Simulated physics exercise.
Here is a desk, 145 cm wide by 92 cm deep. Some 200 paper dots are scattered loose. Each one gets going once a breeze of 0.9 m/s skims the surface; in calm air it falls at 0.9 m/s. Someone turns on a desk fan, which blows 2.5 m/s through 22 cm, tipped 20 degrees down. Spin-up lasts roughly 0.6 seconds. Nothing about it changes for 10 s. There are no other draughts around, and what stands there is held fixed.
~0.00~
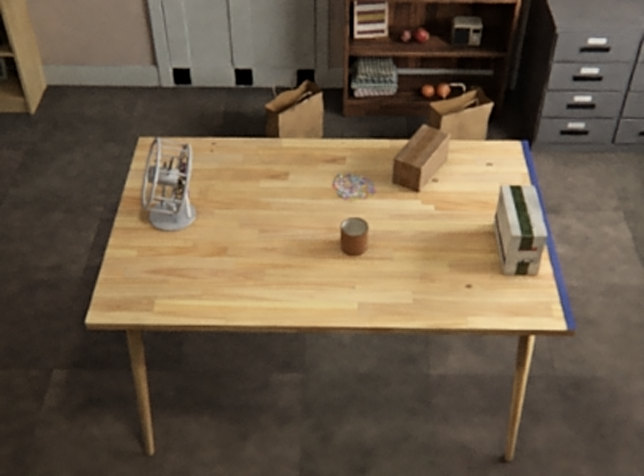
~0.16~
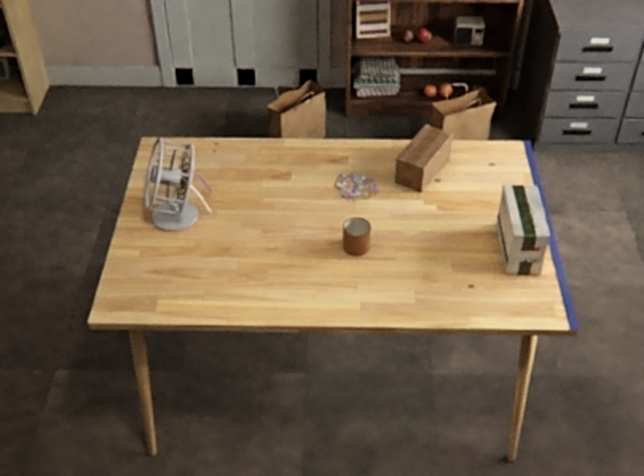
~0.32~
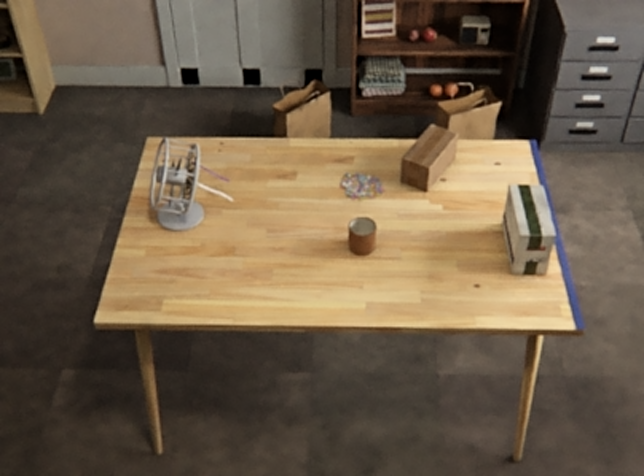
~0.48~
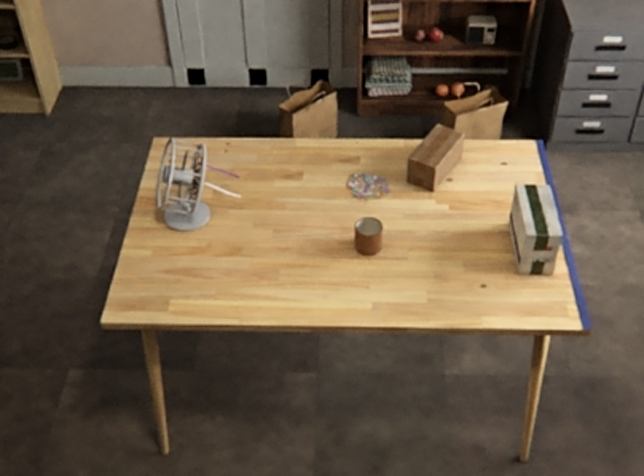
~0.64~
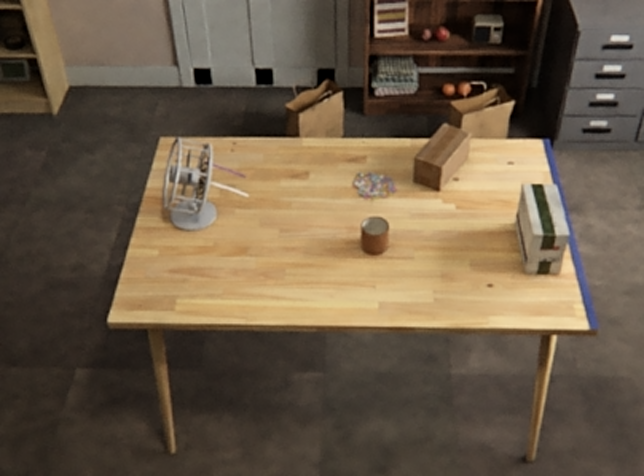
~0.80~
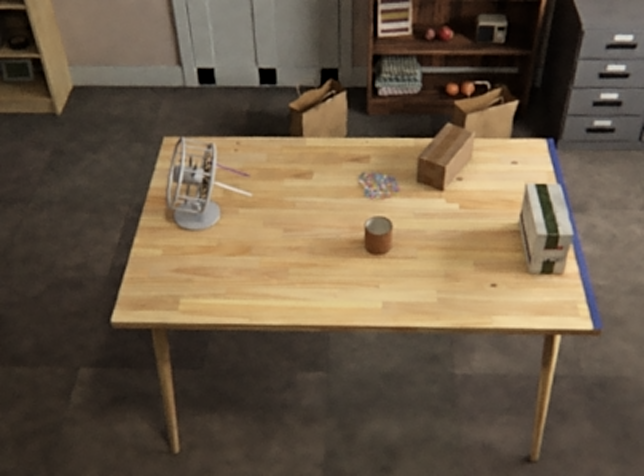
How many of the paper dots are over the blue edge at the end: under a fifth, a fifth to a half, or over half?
Share over blue edge = one fifth to one half.
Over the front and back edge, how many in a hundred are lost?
Roughly 0 per cent at the front edge and 70 per cent at the back edge.
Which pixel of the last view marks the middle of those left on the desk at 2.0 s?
Approx. centre at (433, 184) px.
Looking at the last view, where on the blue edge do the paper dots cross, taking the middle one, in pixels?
The middle crossing sits close to (565, 186) in the last picture.
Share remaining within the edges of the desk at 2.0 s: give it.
I'd put it near 25 per cent.
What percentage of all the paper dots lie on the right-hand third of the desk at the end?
About 0 percent.
After 2.0 s, 18 % are over the blue edge; the middle of those still in play is near (433, 184); 73 % have settled or left.
After 3.2 s, 22 % are over the blue edge; 86 % have settled or left.
After 5.5 s, 24 % are over the blue edge; 92 % have settled or left.
After 10.0 s, at the end, 32 % are over the blue edge.
